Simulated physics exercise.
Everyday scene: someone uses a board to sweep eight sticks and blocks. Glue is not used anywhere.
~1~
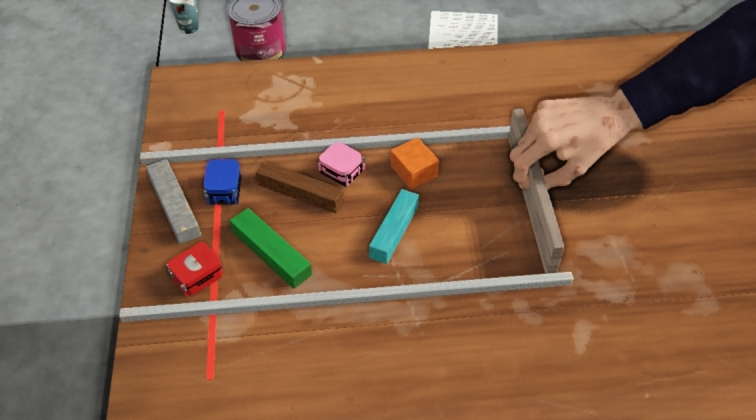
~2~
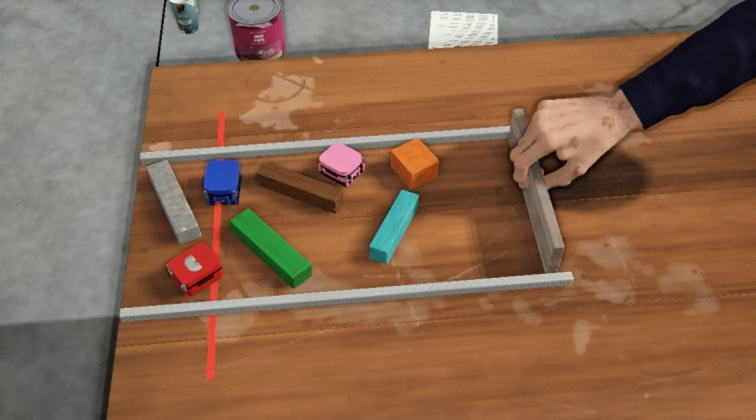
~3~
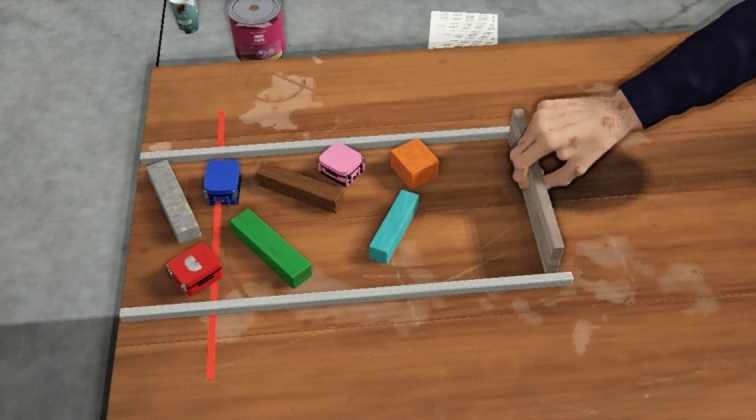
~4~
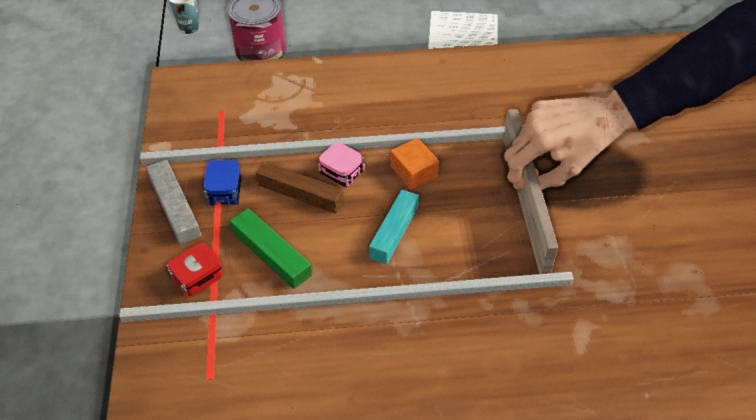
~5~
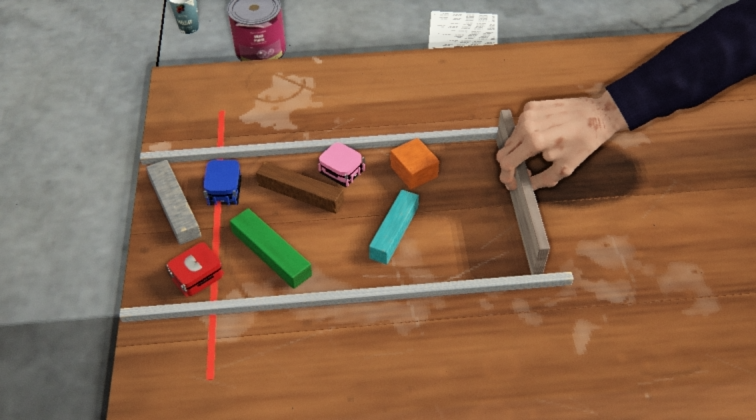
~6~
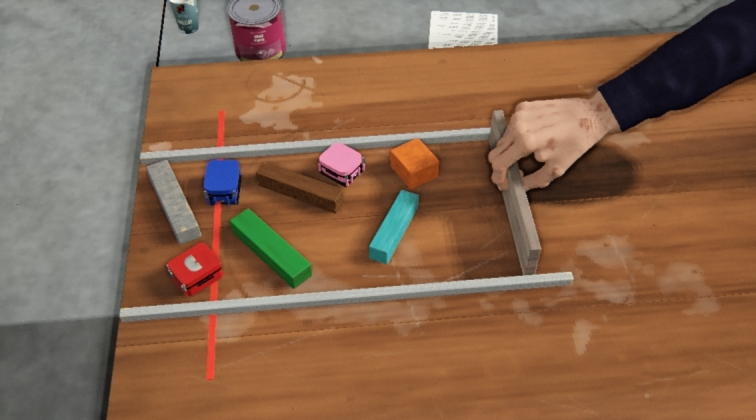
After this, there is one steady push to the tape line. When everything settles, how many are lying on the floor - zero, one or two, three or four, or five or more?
Falls come to a total of one or two.
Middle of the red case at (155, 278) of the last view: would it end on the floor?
Placed there, it does not drop.
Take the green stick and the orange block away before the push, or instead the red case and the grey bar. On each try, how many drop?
0 in the first case and 0 in the second.
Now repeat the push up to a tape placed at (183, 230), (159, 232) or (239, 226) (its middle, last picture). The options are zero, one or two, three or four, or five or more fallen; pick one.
Trial 1 - more than four; trial 2 - at least five; trial 3 - none at all.
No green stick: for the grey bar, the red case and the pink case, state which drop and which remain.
Grey bar: Is gone; red case: Is still there; pink case: Is still there.
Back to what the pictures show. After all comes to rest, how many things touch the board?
That would be 2 of them.
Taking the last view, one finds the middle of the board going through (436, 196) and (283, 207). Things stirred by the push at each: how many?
Counting first: 1, next 7.
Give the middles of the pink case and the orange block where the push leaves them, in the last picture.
Pink case: (161, 173); orange block: (201, 174).
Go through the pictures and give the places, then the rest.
Grey bar (173, 201); red case (196, 271); blue case (223, 183); board (534, 188); tape (217, 227), in the first picture.
Red case (196, 271); pink case (341, 165), in the second picture.
Blue case (223, 183); green stick (270, 248), in the third picture.
Grey bar (173, 201); board (528, 188), in the fourth picture.
Red case (196, 271); brown bar (300, 187), in the fifth picture.
Grey bar (173, 201); red case (196, 271); blue case (223, 183); board (513, 190); tape (217, 227), in the sixth picture.
A little later, none off yet; grey bar at rest near (173, 201); red case at rest near (196, 271); blue case at rest near (223, 183).
When it is over, the number that fall off is one or two; down, grey bar.
